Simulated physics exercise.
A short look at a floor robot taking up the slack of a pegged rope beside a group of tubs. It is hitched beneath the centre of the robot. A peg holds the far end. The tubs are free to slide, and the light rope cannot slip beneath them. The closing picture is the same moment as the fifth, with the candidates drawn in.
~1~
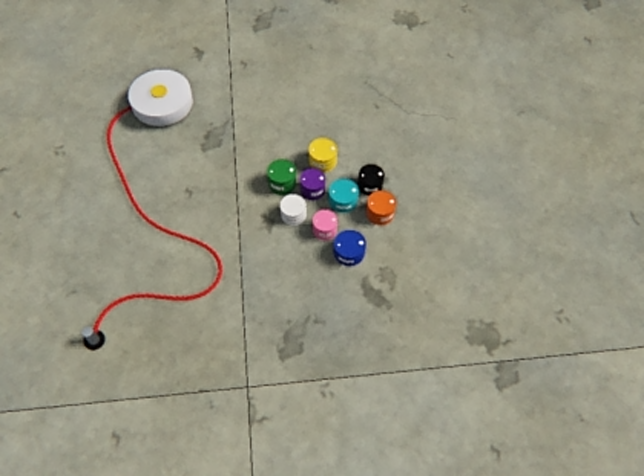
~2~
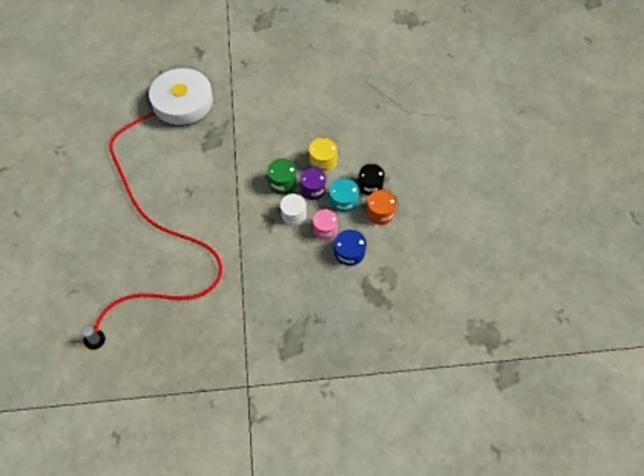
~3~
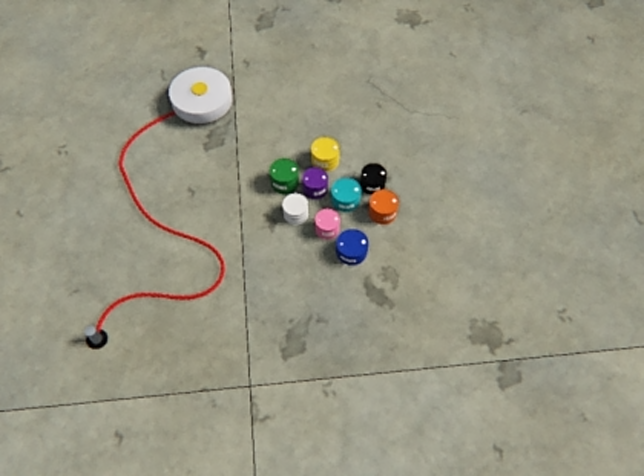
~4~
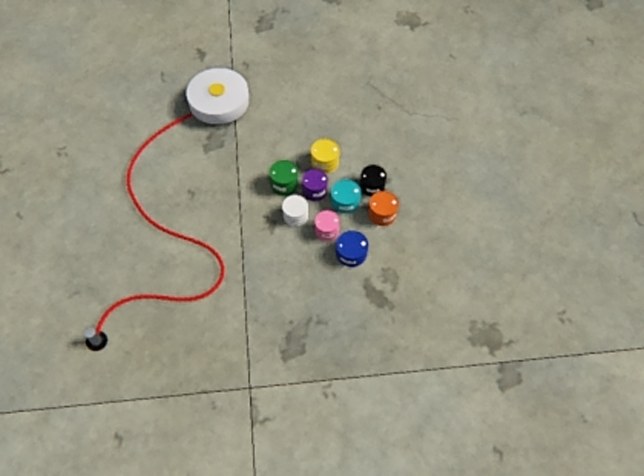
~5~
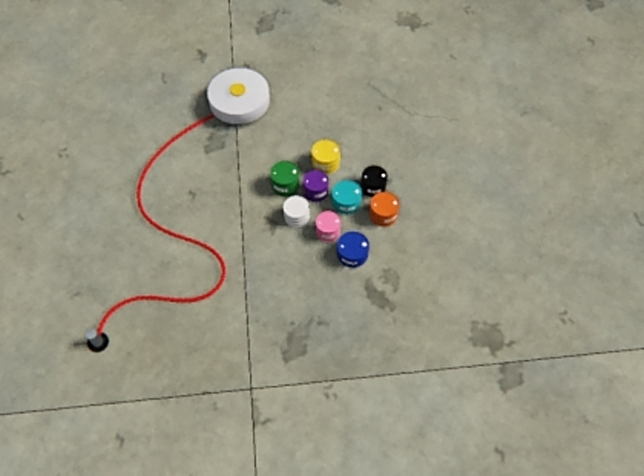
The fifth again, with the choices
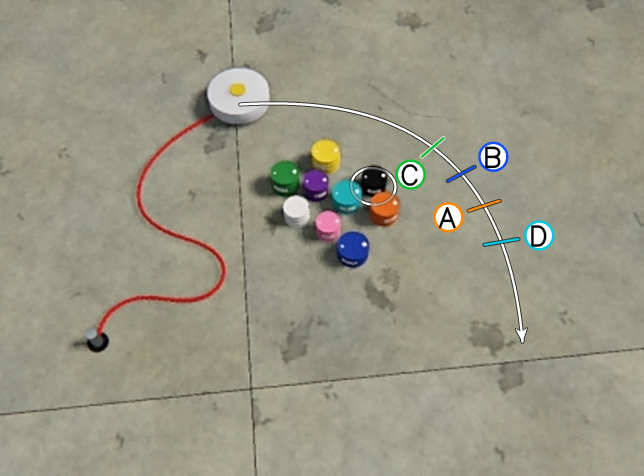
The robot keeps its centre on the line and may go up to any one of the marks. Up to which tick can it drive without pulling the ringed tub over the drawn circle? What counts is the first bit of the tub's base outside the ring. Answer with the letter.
No farther than A.
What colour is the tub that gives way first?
The yellow tub.
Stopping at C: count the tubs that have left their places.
The count is none.
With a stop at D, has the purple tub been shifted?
By then, yes.
On the marked copy, A at (484, 206); B at (461, 174); C at (433, 147); D at (501, 242); the ring at (373, 186); the route from (240, 104) via (437, 150) to (523, 342).
With A. Early on, robot (339, 101); black tub (374, 181).
Further on, robot (430, 138); black tub (374, 181).
At the end, robot (487, 199); purple tub (317, 193); black tub (374, 182); yellow tub (336, 177); green tub (290, 189); the black tub is still in its ring.
As for the rest, B is safe but short; C is safe but short; D drags the ringed tub to (374, 200).
